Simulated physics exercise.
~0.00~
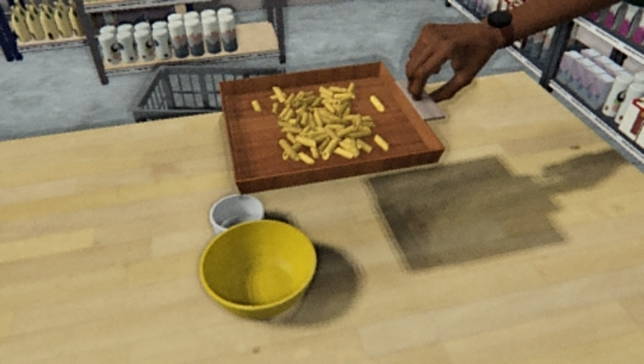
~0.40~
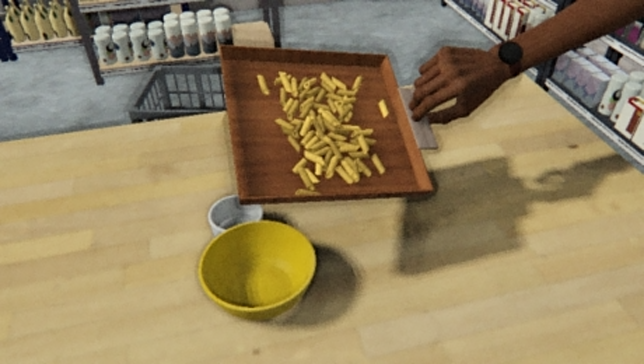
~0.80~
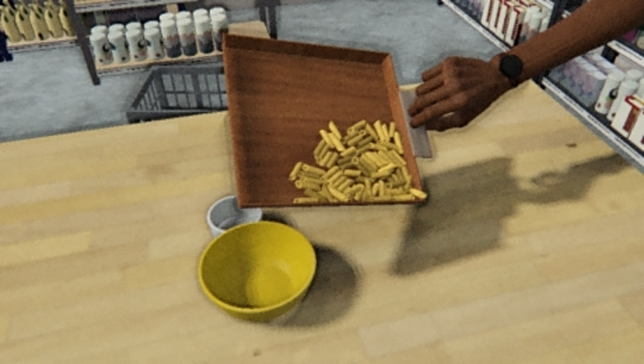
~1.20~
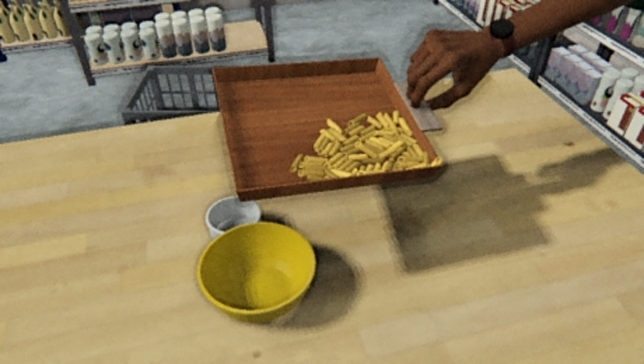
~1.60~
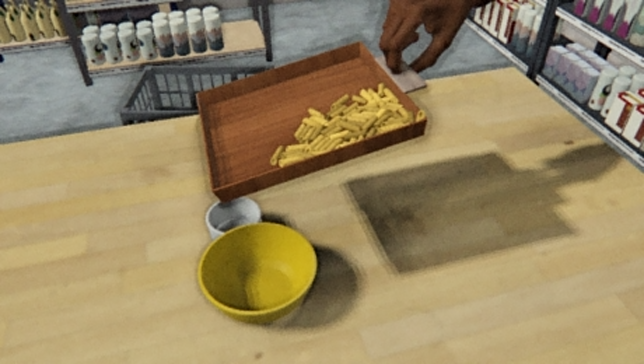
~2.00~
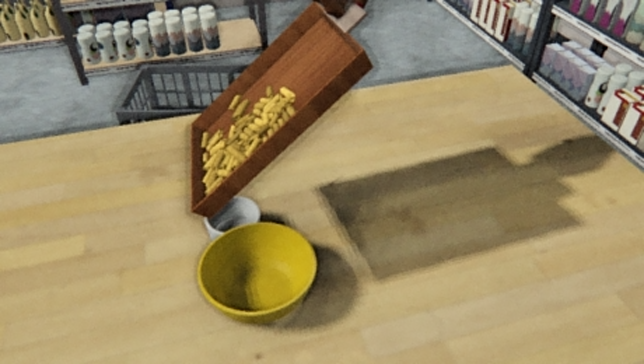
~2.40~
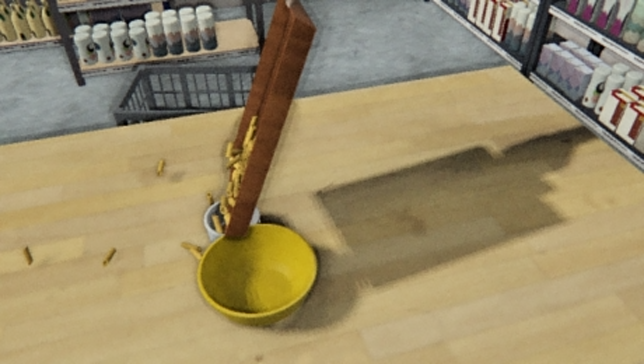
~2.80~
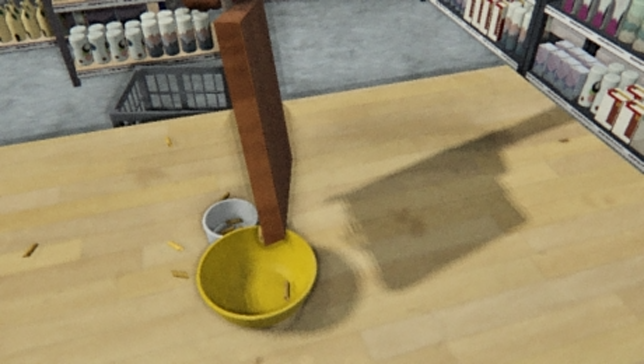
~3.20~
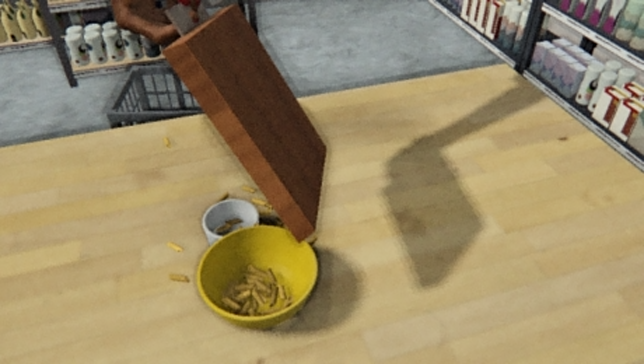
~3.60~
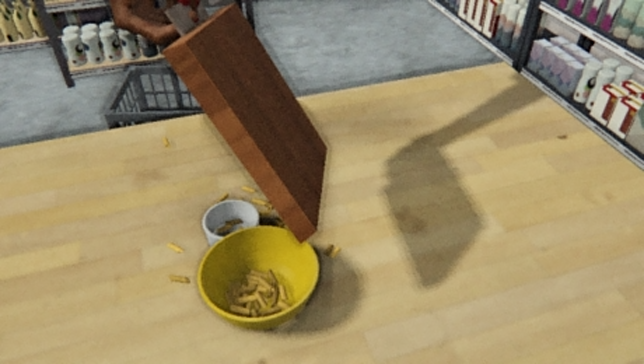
A hand tilts a pasta tray, levels it, then tips it, scattering pieces around and into a yellow bowl.
